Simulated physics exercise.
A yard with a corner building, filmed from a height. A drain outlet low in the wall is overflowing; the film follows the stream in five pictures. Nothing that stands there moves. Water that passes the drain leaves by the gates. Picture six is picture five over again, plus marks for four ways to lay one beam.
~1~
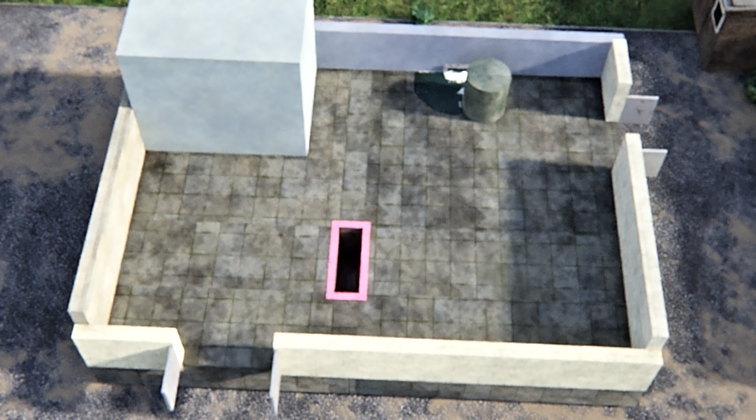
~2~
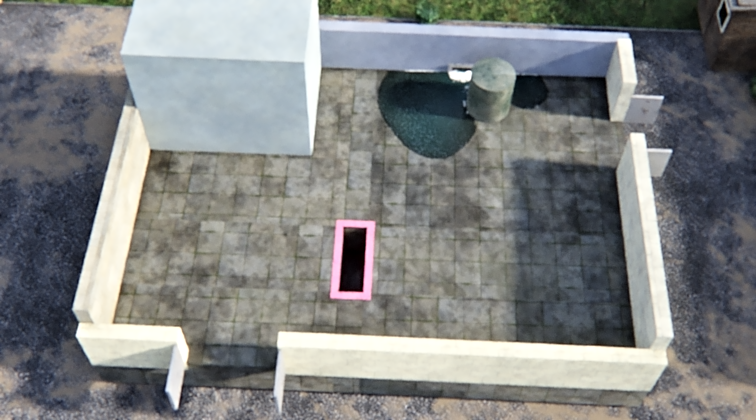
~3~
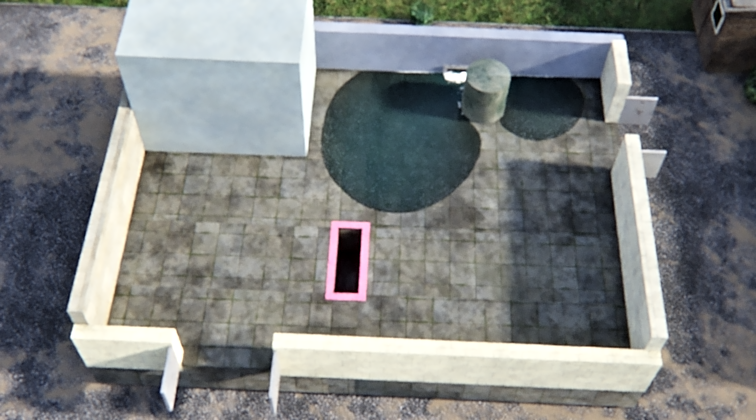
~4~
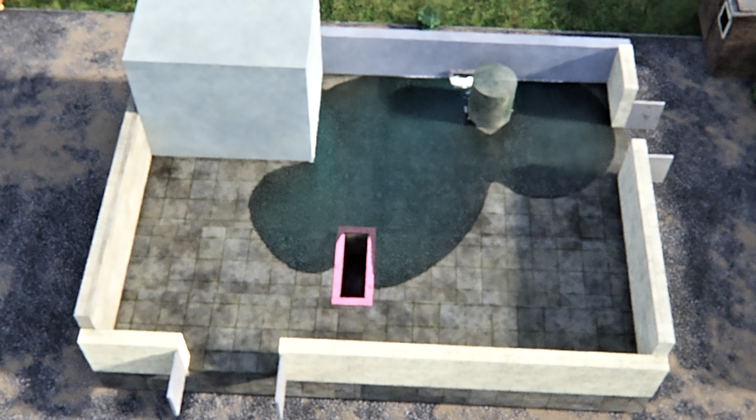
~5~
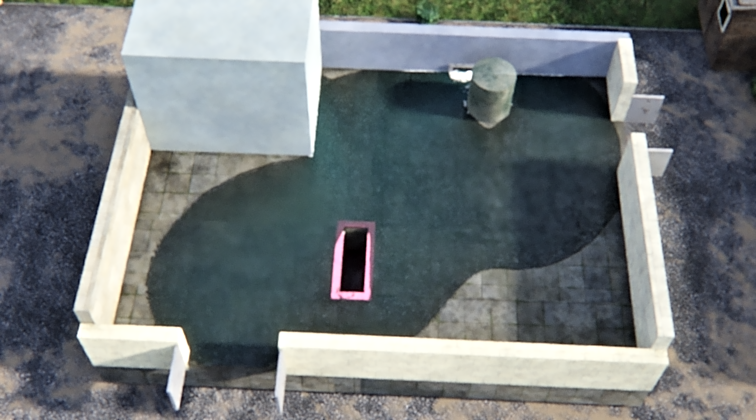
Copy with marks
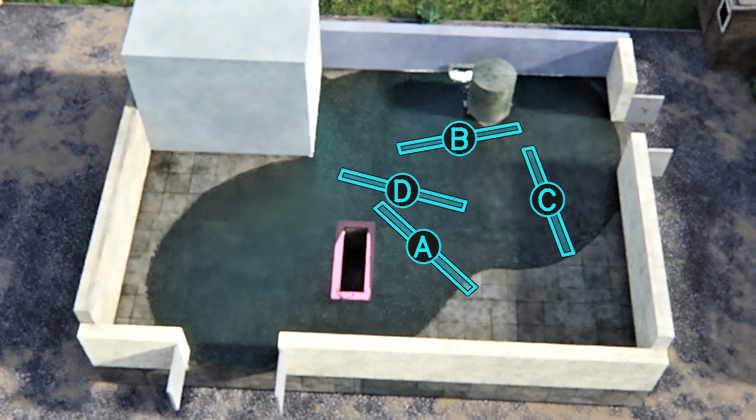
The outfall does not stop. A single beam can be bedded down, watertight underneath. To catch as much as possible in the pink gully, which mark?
Position C does it best.
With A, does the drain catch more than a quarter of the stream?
No, it does not.
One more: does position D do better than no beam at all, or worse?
It is worse.
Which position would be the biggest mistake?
D it is.
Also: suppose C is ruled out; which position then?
It is B.
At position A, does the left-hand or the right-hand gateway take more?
More leaves on the left.
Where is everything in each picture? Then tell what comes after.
In the first frame, outfall at (457, 69); pink gully at (349, 260); open gate at (231, 353); open gate at (609, 146); 2 % of the ground under water, visible out to (432, 103); pink gully still dry.
In the second frame, 8 % of the ground under water, visible out to (426, 150); pink gully still dry.
In the third frame, 21 % of the ground under water, visible out to (349, 191); pink gully still dry.
In the fourth frame, 40 % of the ground under water, visible out to (278, 251); pink gully taking water.
In the fifth frame, 68 % of the ground under water, visible out to (166, 307); pink gully taking water.
In cyan, A from (378, 205) to (471, 290); B from (399, 148) to (519, 127); C from (528, 148) to (568, 254); D from (341, 174) to (464, 206).
Choosing A, about 12 % of the stream goes into the pink gully, about 84 % out by the gates.
Choosing B, about 19 % of the stream goes into the pink gully, about 79 % out by the gates.
Choosing C, about 27 % of the stream goes into the pink gully, about 71 % out by the gates.
Choosing D, about 5 % of the stream goes into the pink gully, about 91 % out by the gates.
